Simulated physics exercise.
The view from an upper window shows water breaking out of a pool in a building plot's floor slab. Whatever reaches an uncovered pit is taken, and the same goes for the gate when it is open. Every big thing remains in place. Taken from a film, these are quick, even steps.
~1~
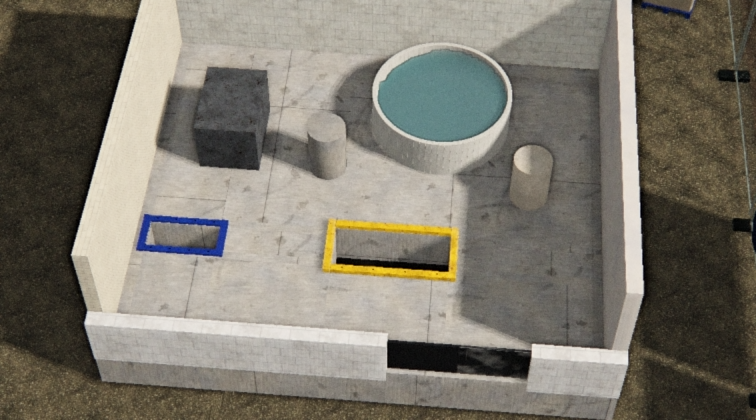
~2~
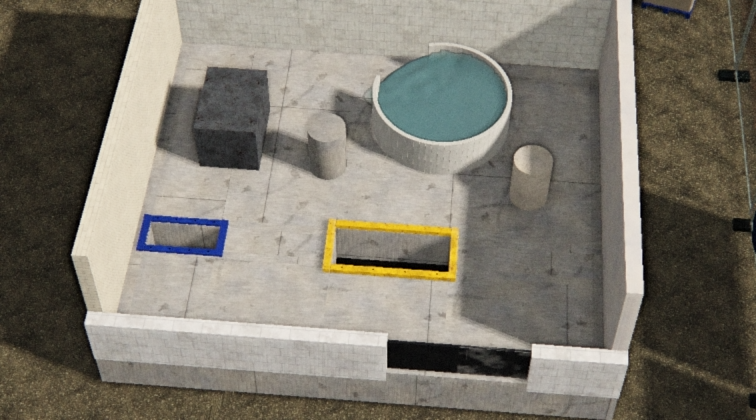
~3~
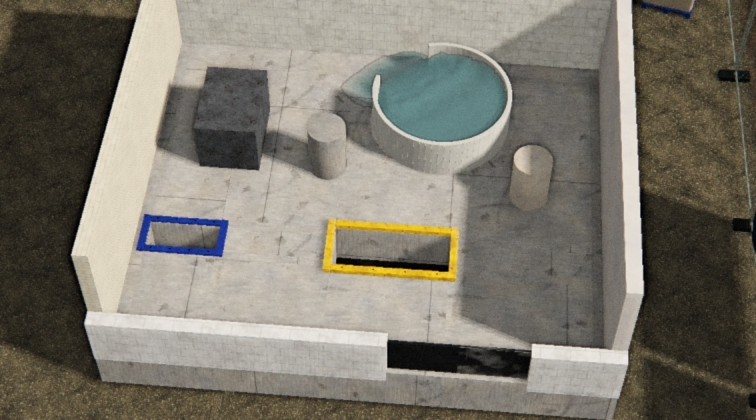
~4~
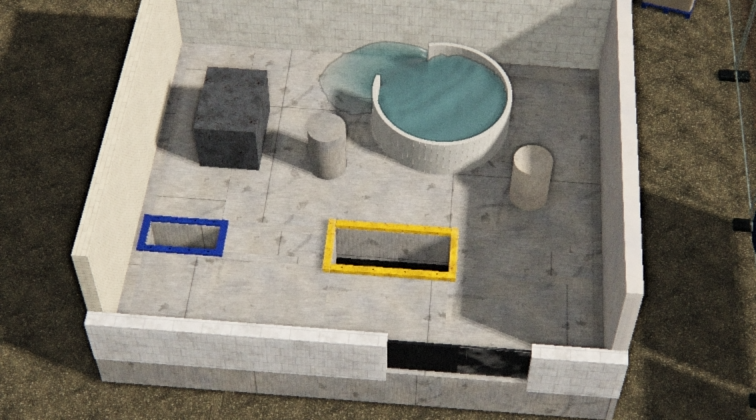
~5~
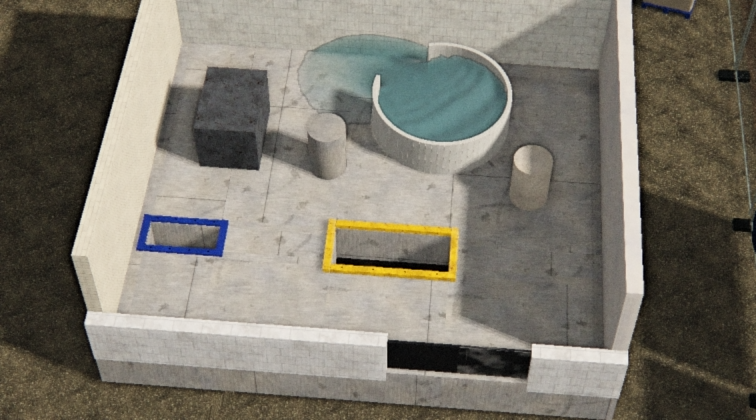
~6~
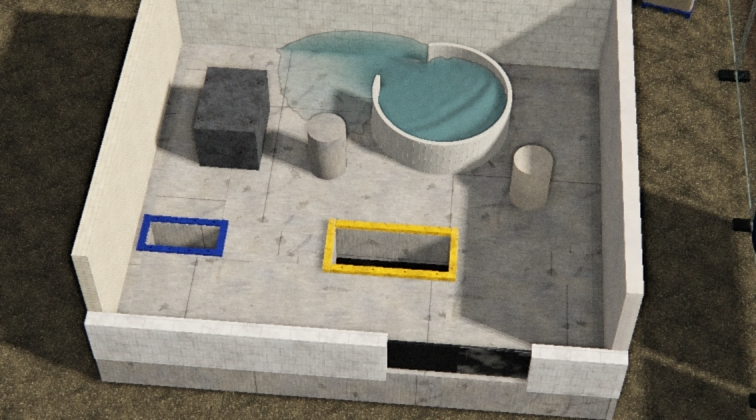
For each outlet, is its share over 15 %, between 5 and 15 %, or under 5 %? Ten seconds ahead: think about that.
Shares: The gate under 5 %; the yellow pit under 5 %; the blue pit over 15 %.
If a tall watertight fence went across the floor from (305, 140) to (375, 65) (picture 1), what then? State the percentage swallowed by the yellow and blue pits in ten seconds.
Estimated shares: Yellow 4 percent, blue 2 percent.
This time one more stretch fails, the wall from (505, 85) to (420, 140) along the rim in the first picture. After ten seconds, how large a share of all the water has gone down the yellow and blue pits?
Yellow 6 %, blue 4 %.
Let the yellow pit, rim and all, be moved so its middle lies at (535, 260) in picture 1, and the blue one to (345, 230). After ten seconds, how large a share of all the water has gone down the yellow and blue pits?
Measured shares in per cent - yellow 0, blue 0.
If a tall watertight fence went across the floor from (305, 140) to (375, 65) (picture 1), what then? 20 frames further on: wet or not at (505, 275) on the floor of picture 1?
There: No water.
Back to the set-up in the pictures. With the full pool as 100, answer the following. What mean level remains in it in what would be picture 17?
Estimate: Close to 52 %.
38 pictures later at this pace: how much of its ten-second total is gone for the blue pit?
65 %.
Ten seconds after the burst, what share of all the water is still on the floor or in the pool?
My figure is close to 82 percent.
A moment on, water covers 15 % of the floor; the gate 0 %, the yellow pit 0 %, the blue pit 0 %.
Next, water covers 25 % of the floor; the gate 0 %, the yellow pit 0 %, the blue pit 0 %.
Then, water covers 40 % of the floor; the gate 0 %, the yellow pit 0 %, the blue pit 3 %.
Later, water covers 65 % of the floor; the gate 0 %, the yellow pit 0 %, the blue pit 11 %.
In the end, water covers 95 % of the floor; the gate 0 %, the yellow pit 0 %, the blue pit 18 %.
